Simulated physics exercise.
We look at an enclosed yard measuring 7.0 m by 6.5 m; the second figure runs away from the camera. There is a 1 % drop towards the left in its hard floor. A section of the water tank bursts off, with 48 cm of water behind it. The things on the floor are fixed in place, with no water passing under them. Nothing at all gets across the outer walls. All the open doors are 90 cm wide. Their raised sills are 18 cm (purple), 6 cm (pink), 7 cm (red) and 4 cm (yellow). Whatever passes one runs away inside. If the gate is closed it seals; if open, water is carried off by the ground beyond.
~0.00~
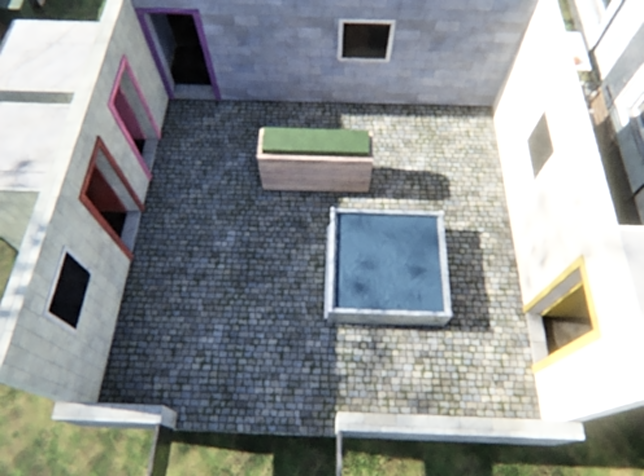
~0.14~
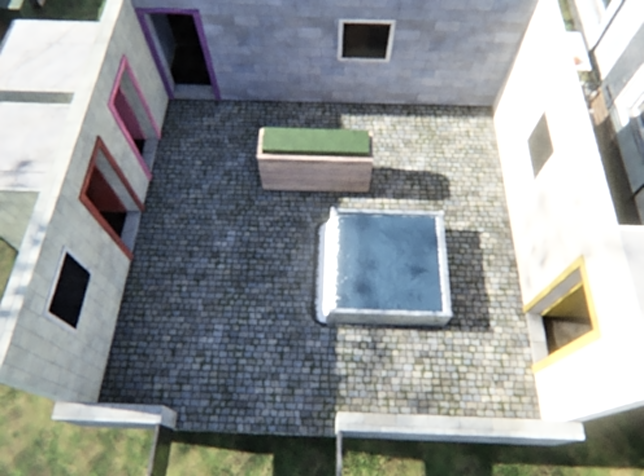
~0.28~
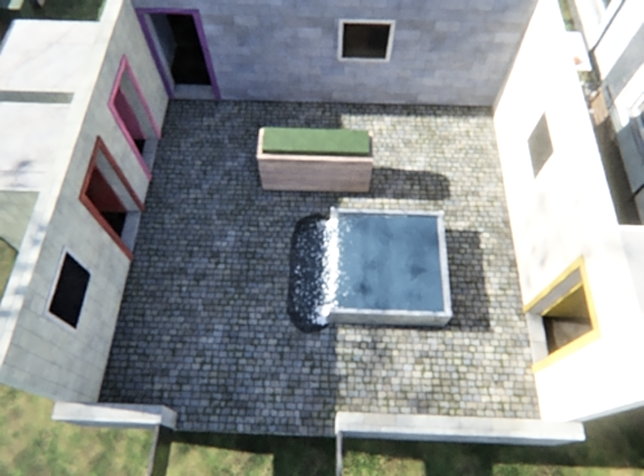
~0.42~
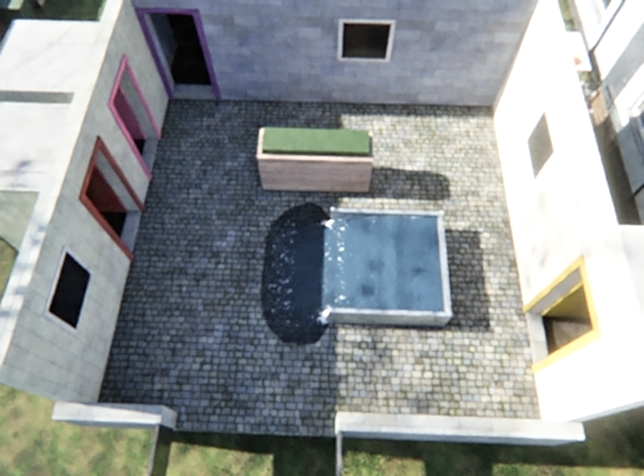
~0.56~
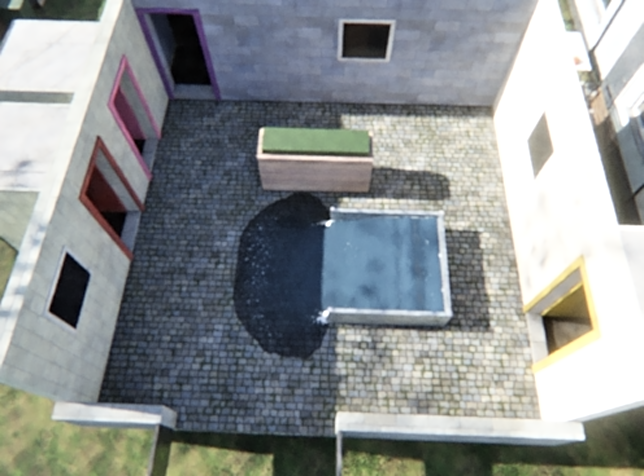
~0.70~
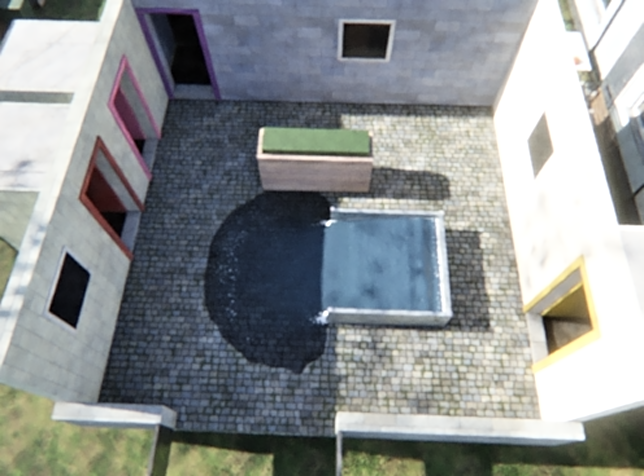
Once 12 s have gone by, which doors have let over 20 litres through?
Taking each door: The purple door has not let over 20 litres through; the pink door has let over 20 litres through; the red door has let over 20 litres through; the yellow door has not let over 20 litres through.
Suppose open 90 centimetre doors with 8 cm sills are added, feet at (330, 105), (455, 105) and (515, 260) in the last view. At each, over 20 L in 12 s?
First doorway falls short, second falls short, third falls short.
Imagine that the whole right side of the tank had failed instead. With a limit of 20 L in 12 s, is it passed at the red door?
Note: Red door, short of the mark.
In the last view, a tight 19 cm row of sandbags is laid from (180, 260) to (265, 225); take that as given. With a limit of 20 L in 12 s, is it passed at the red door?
Then: Red under.
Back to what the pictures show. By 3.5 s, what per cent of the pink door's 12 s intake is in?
Fraction in by then: Around 50 per cent.
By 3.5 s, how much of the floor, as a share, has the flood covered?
Wet share: Near 40 percent.
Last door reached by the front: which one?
The yellow door.
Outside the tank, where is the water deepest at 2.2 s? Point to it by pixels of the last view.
Close to pixel (138, 272).
After 1.4 s water covers 30 % of the floor and is deepest (20 cm) near (318, 297); purple door not reached, pink door not reached, red door 10 cm at the sill, 0 L in, yellow door not reached.
After 2.2 s water covers 40 % of the floor and is deepest (24 cm) near (138, 272); purple door not reached, pink door 8 cm at the sill, 0 L in, red door 21 cm at the sill, 48 L in, yellow door not reached.
After 3.5 s water covers 40 % of the floor and is deepest (22 cm) near (99, 397); purple door 8 cm at the sill, 0 L in, pink door 12 cm at the sill, 24 L in, red door 17 cm at the sill, 133 L in, yellow door not reached.
After 7.0 s water covers 65 % of the floor and is deepest (10 cm) near (162, 129); purple door 9 cm at the sill, 0 L in, pink door 7 cm at the sill, 41 L in, red door 8 cm at the sill, 180 L in, yellow door not reached.
After 12.0 s water covers 85 % of the floor and is deepest (7 cm) near (141, 219); purple door 6 cm at the sill, 0 L in, pink door 6 cm at the sill, 46 L in, red door 6 cm at the sill, 181 L in, yellow door 1 cm at the sill, 0 L in.
